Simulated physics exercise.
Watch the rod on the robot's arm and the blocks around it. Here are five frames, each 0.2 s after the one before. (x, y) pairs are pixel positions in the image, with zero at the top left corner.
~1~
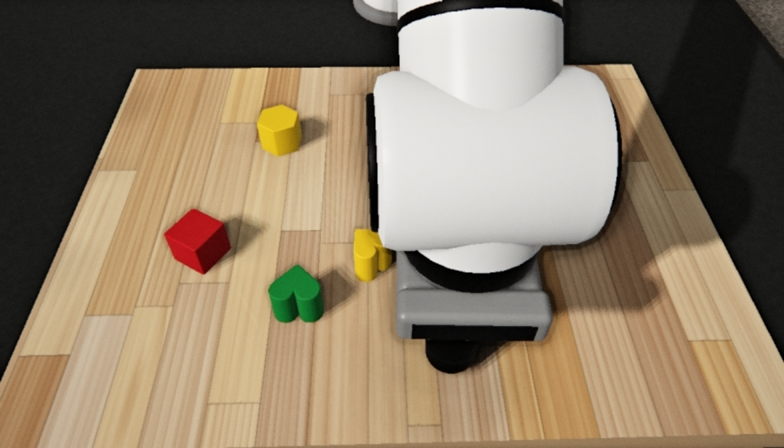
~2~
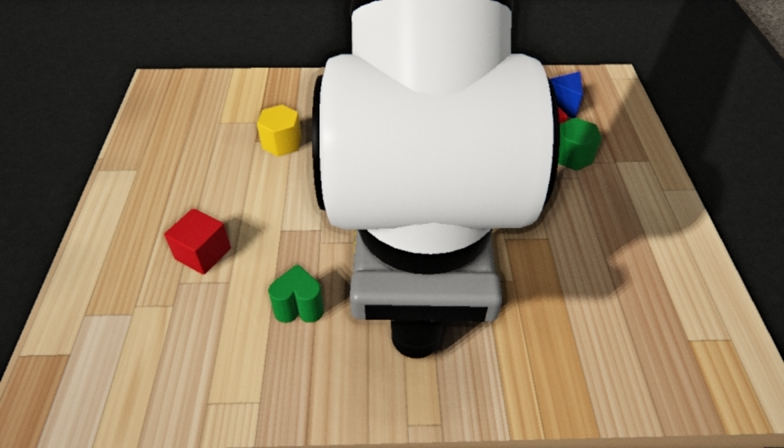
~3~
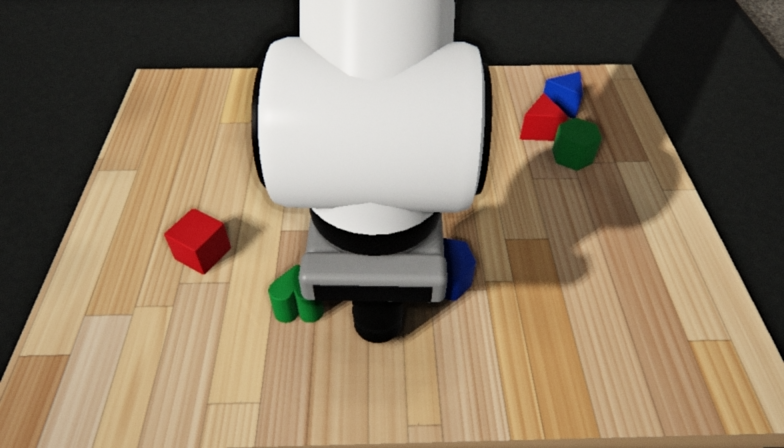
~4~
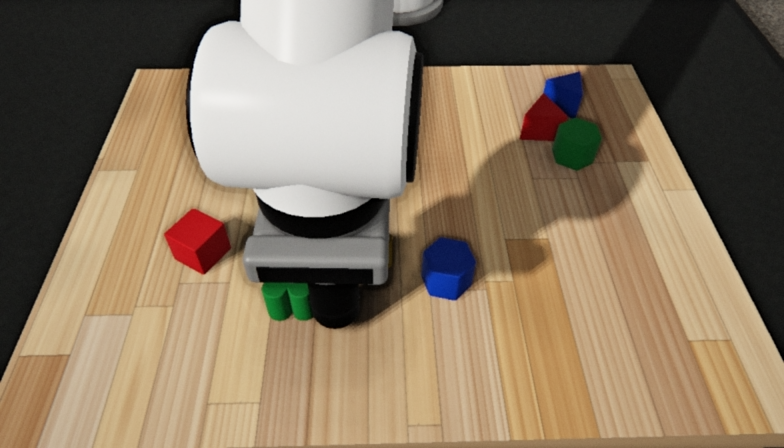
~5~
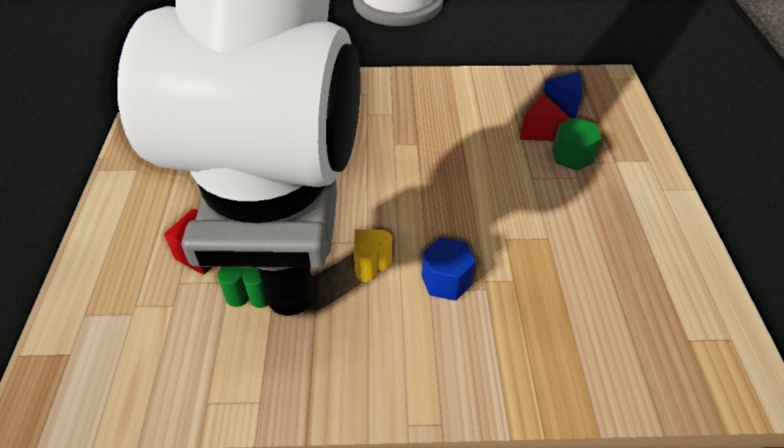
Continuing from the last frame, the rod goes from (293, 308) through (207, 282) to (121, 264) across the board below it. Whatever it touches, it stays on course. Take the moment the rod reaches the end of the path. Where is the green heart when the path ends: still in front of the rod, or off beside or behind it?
I think the rod keeps pushing the green heart along right to the end.
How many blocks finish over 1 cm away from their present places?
It looks like two blocks will be pushed more than about 1 cm.
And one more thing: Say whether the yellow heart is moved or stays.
The block you're asking about stays where it is.
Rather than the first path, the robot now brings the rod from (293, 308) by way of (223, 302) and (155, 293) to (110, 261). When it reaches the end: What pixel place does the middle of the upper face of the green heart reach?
The point I'd pick in the picture is (123, 208).
On the path given first. One third of the way, rod at (231, 279); red square at (181, 219), turned 35° clockwise; green heart at (184, 252).
Two thirds of the way, rod at (174, 263); red square at (167, 210), turned 70° clockwise; green heart at (125, 239).
At the end, rod at (115, 253); red square at (167, 210), turned 70° clockwise; green heart at (69, 226); yellow heart not moved.
